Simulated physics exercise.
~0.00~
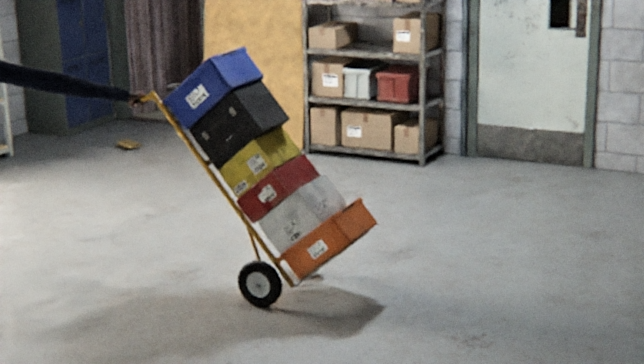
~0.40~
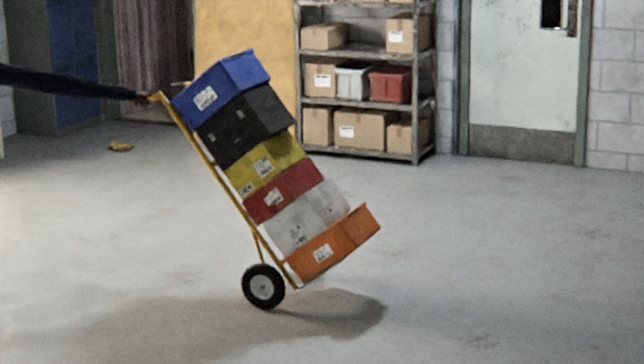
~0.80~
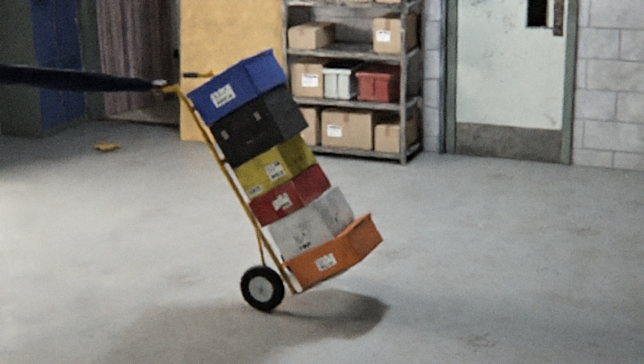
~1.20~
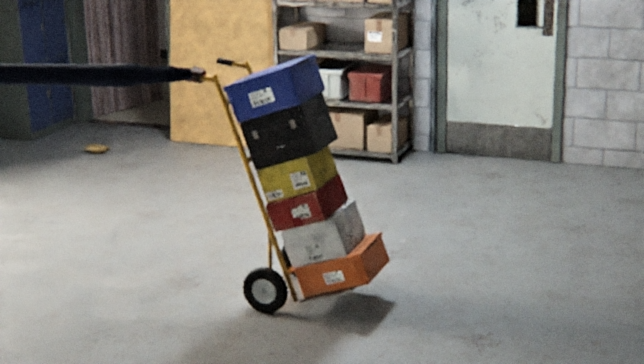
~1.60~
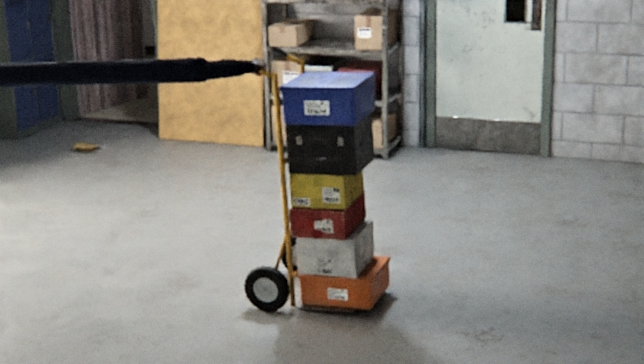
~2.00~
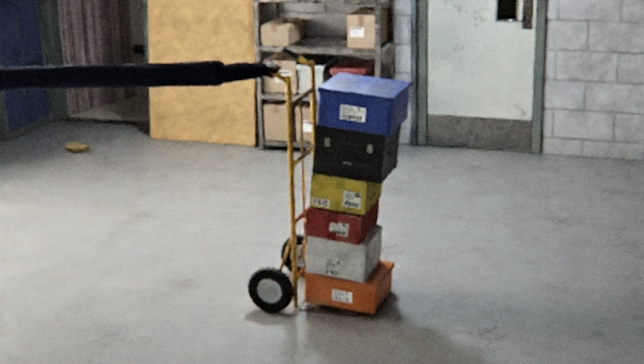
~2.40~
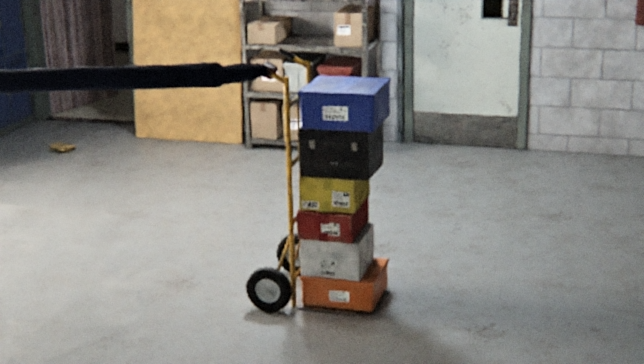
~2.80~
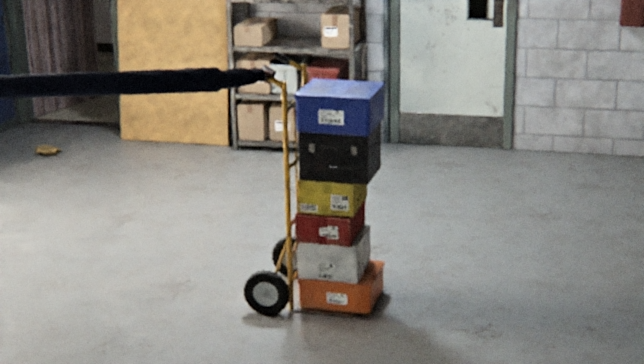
Loaded yellow hand truck being swung upright by a dark-sleeved arm, its six stacked boxes swaying right, then settling back still stacked.
